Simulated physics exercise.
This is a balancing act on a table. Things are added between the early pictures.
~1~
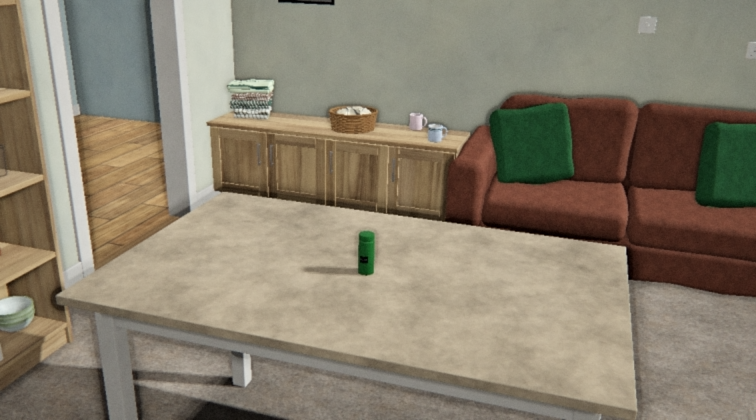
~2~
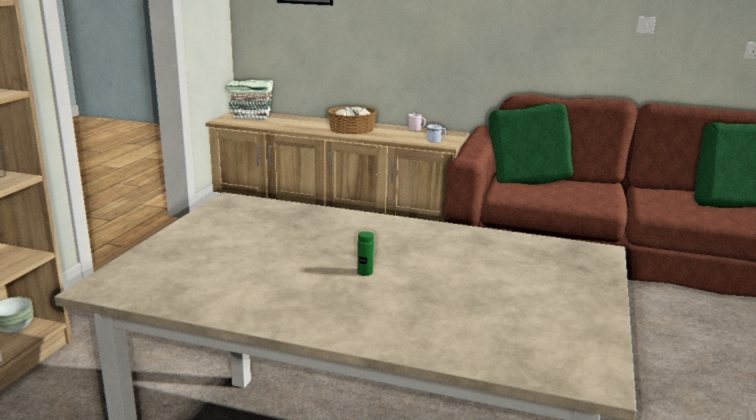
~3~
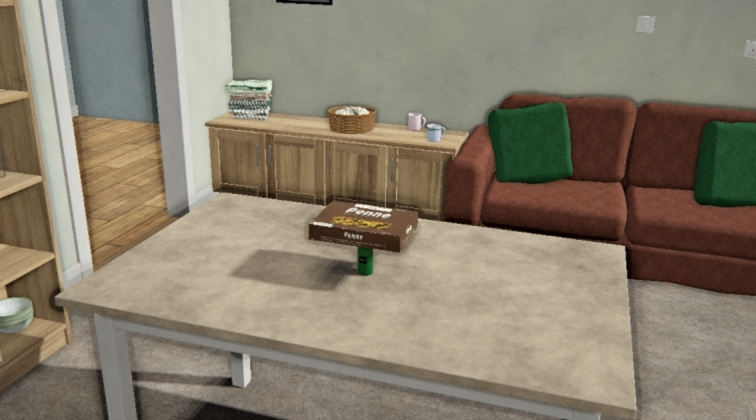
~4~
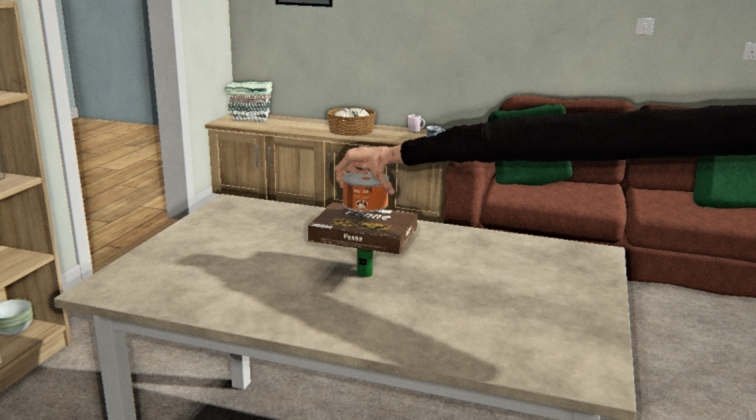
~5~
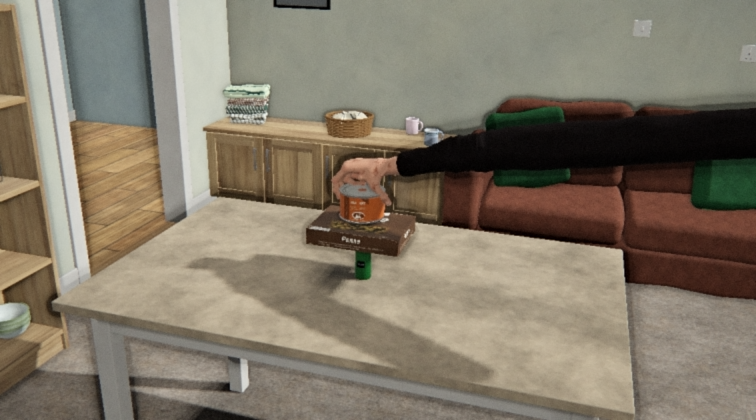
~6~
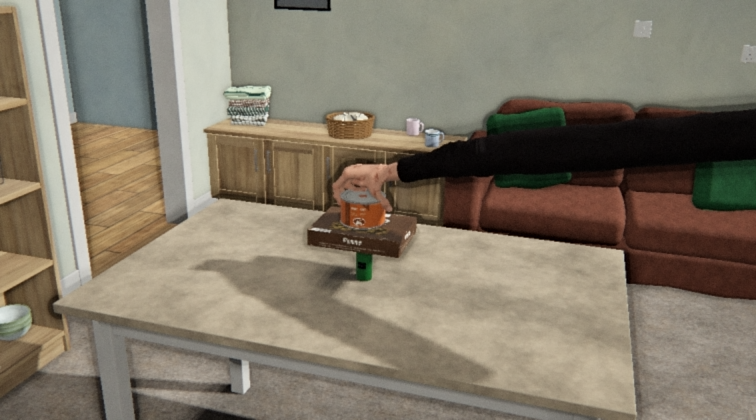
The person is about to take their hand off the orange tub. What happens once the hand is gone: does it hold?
In the end the stack keeps its balance.
Then, 0.50 s on from there, no change.
Then, 1.30 s on from there, orange tub resting near (363, 209).
In the end, all 3 unmoved. At the end, from the last picture's camera, orange tub near (363, 209). The stack holds.
